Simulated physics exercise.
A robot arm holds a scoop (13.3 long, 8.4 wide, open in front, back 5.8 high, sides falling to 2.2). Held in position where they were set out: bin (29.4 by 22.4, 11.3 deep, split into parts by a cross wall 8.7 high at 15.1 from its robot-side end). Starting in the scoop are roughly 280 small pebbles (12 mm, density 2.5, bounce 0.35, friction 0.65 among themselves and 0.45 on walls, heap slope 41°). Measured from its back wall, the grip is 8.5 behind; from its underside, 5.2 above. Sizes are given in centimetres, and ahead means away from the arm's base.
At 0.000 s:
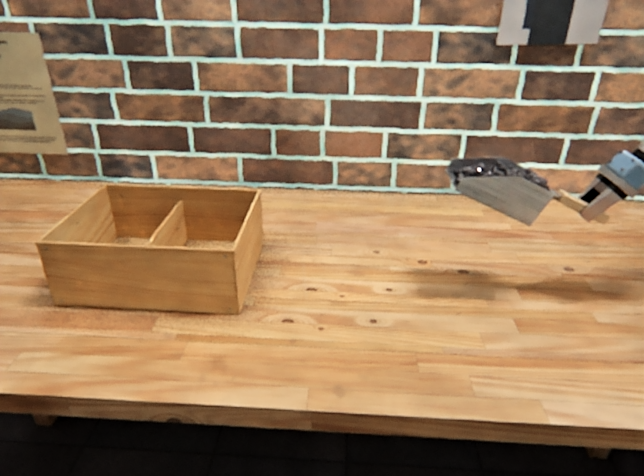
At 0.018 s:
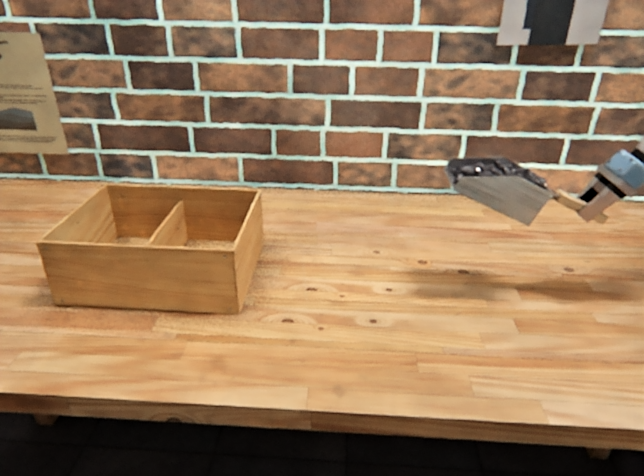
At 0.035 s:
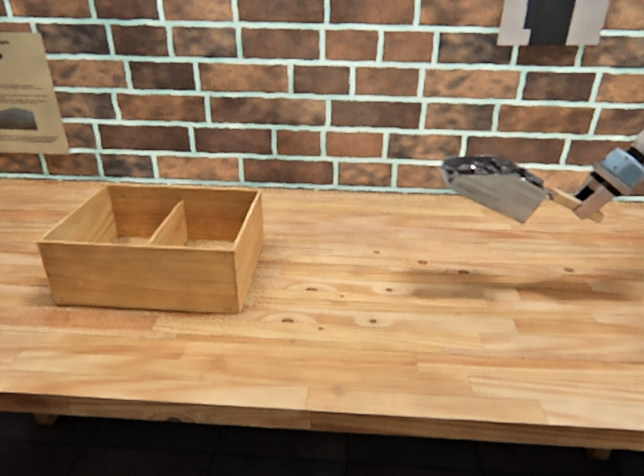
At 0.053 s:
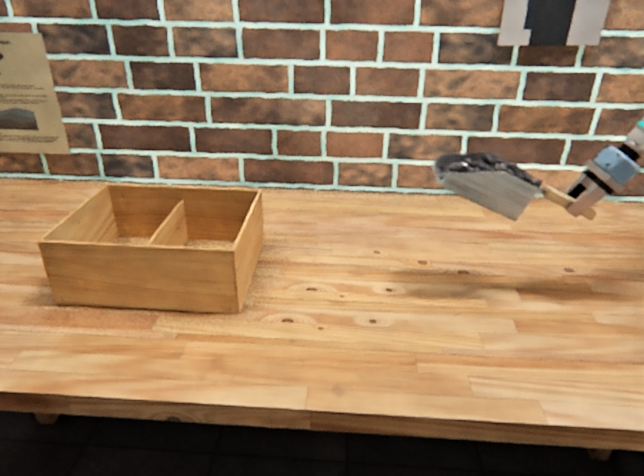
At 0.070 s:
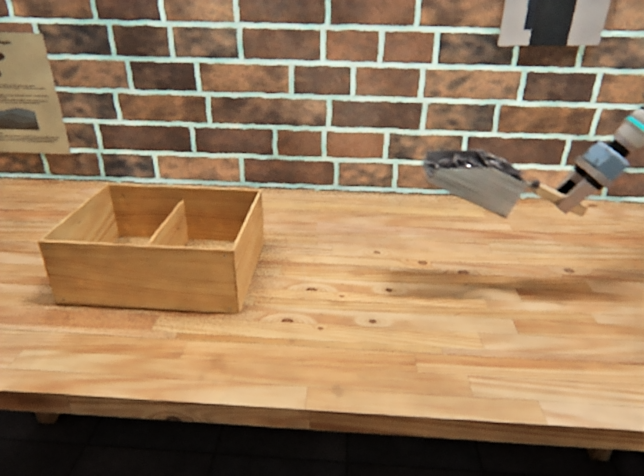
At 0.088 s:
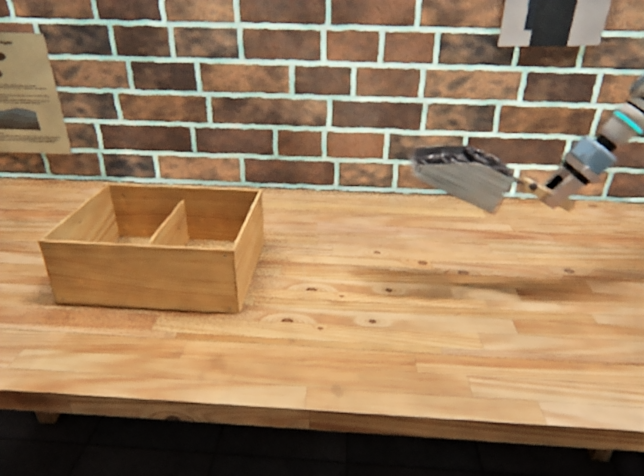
A robot arm at the right held a scoop loaded with small dark pebbles above a wooden table and moved it slowly a short way left, toward a divided wooden box that stayed still.
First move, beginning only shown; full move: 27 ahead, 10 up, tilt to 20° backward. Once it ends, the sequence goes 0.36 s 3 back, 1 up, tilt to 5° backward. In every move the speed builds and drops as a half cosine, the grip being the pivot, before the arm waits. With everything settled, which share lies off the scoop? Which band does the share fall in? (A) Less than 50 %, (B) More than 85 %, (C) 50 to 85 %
(A) Less than 50 %.
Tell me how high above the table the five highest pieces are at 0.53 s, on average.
28 cm, roughly.
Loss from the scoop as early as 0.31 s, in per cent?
Share out so far: Close to 15 %.
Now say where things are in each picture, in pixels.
In the first frame, scoop floor at (494, 198), tilted 24° backward; upper third of the load around (500, 177), from x 455 to 545, top at y 165; 275 on the scoop.
In the second frame, scoop floor at (493, 198), tilted 24° backward; upper third of the load around (498, 177), from x 455 to 545, top at y 165.
In the third frame, scoop floor at (488, 196), tilted 24° backward; upper third of the load around (494, 176), from x 450 to 540, top at y 160.
In the fourth frame, scoop floor at (480, 194), tilted 24° backward; upper third of the load around (487, 173), from x 445 to 540, top at y 160.
In the fifth frame, scoop floor at (470, 190), tilted 23° backward; upper third of the load around (477, 169), from x 435 to 535, top at y 155; 274 on the scoop, 1 in flight or on a rim.
In the sixth frame, scoop floor at (457, 186), tilted 23° backward; upper third of the load around (464, 164), from x 420 to 535, top at y 150; 274 on the scoop, 1 in flight or on a rim.
By 0.31 s, tilted 20° backward, highest piece 32 above the table; 237 on the scoop, 1 on the table or floor, 37 in flight or on a rim.
By 0.53 s, tilted 8° backward, highest piece 28 above the table; 175 on the scoop, 67 in the robot-side part, 7 in the far-side part, 1 on the table or floor, 25 in flight or on a rim.
By 0.84 s, tilted 5° backward, highest piece 27 above the table; 174 on the scoop, 69 in the robot-side part, 24 on the table or floor, 7 in the far-side part, 1 in flight or on a rim.
By 1.89 s, tilted 5° backward, highest piece 27 above the table; 174 on the scoop, 69 in the robot-side part, 25 on the table or floor, 7 in the far-side part.
Final count, 174 on the scoop, 69 in the robot-side part, 25 on the table or floor, 7 in the far-side part. That is 37 % off the scoop.
